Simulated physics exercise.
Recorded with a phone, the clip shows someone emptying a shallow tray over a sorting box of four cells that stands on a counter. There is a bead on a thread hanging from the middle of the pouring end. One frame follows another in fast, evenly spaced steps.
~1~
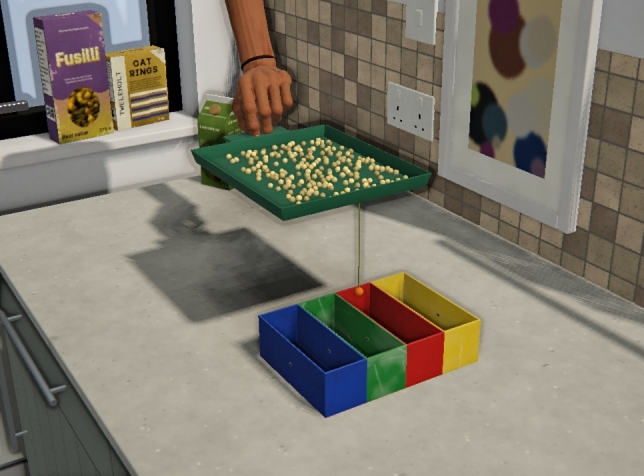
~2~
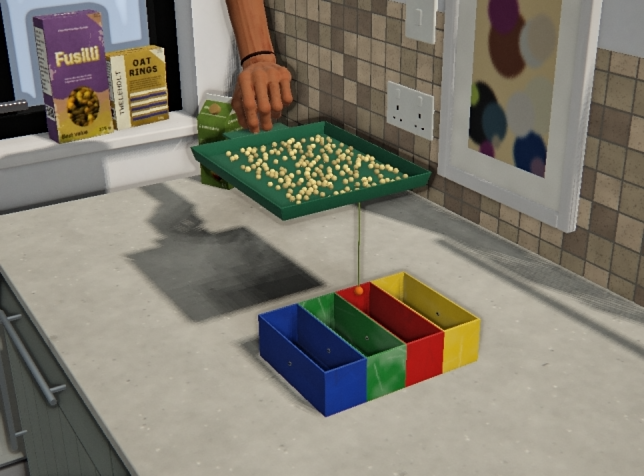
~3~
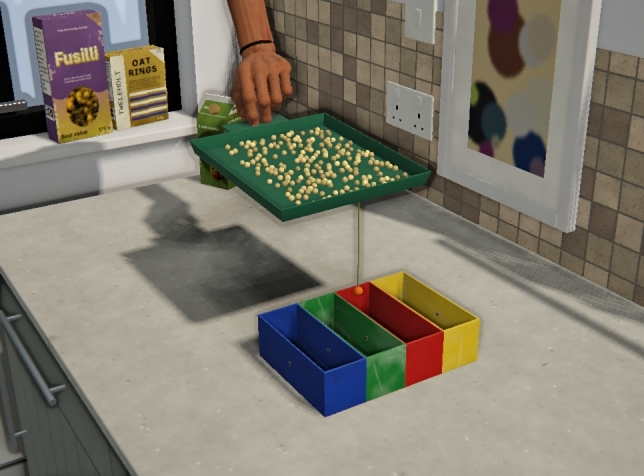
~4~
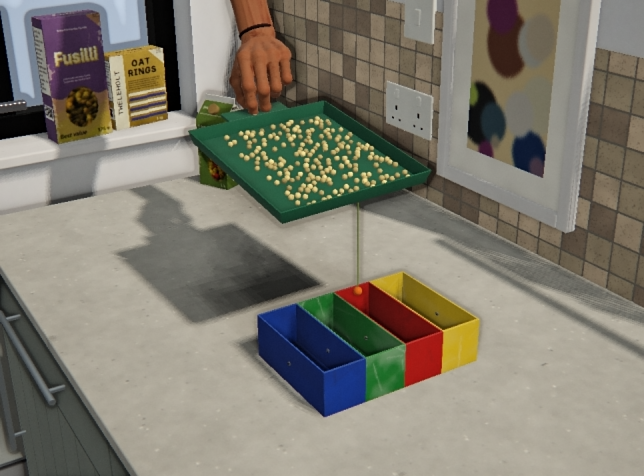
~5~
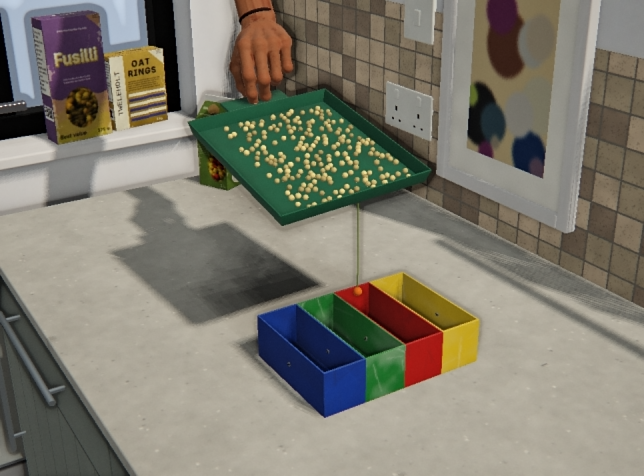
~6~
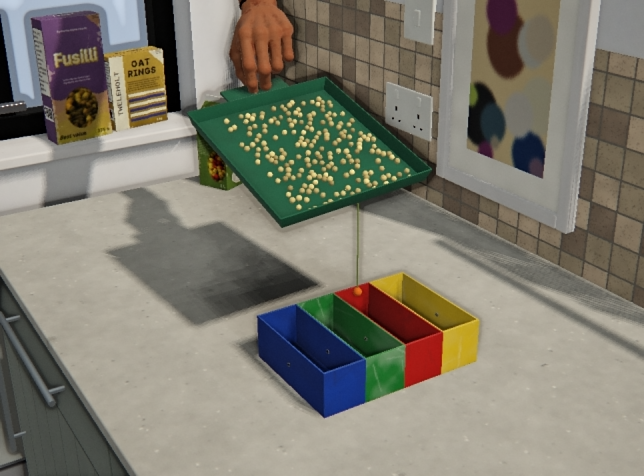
A green tray scattered with pale soya beans is held by a hand above a pale grey kitchen counter, seen from slightly above beside a tiled wall. Below it sits a sorting box with blue, green, red and yellow cells from left to right, a small orange bead hanging on a thread above, and food boxes behind at left. The hand steadily raises the tray's far edge, its near end dipping slightly at the left corner, while the camera stays still.
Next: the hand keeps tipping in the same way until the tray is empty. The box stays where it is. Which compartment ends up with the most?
The blue one.
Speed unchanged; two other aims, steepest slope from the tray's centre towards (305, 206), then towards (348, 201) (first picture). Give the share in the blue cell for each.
You'd see roughly 90 per cent the first time and 20 per cent the second.
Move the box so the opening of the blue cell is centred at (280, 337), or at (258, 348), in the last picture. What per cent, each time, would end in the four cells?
First case 100 in a hundred, second case 100 in a hundred.
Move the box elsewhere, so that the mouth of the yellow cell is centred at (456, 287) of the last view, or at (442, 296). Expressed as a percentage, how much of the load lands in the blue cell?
You'd get near 20 per cent and afterwards near 40 per cent.
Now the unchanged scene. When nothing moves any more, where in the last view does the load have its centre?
Somewhere close to (320, 372) in the last picture.
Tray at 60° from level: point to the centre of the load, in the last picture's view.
Roughly at (324, 208).
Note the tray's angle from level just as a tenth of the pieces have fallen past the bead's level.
Angle reached: About 60°.
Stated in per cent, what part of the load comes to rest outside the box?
Roughly 10 percent.
Soon after the last picture, tray tipped steeply; most on the tray; a small part in the blue cell; a stray few in the green cell; a small part falling or outside the box.
A little later, tray tipped right over; about a quarter on the tray; about a third in the blue cell; a small part in the green cell; a stray few in the red cell; about a third falling or outside the box.
Later still, tray tipped past a quarter turn; about two thirds in the blue cell; about a quarter in the green cell; a small part in the red cell; a small part falling or outside the box.
At rest, tray tipped past a quarter turn; about two thirds in the blue cell; about a quarter in the green cell; a small part in the red cell; none in the yellow cell; a small part outside the box.
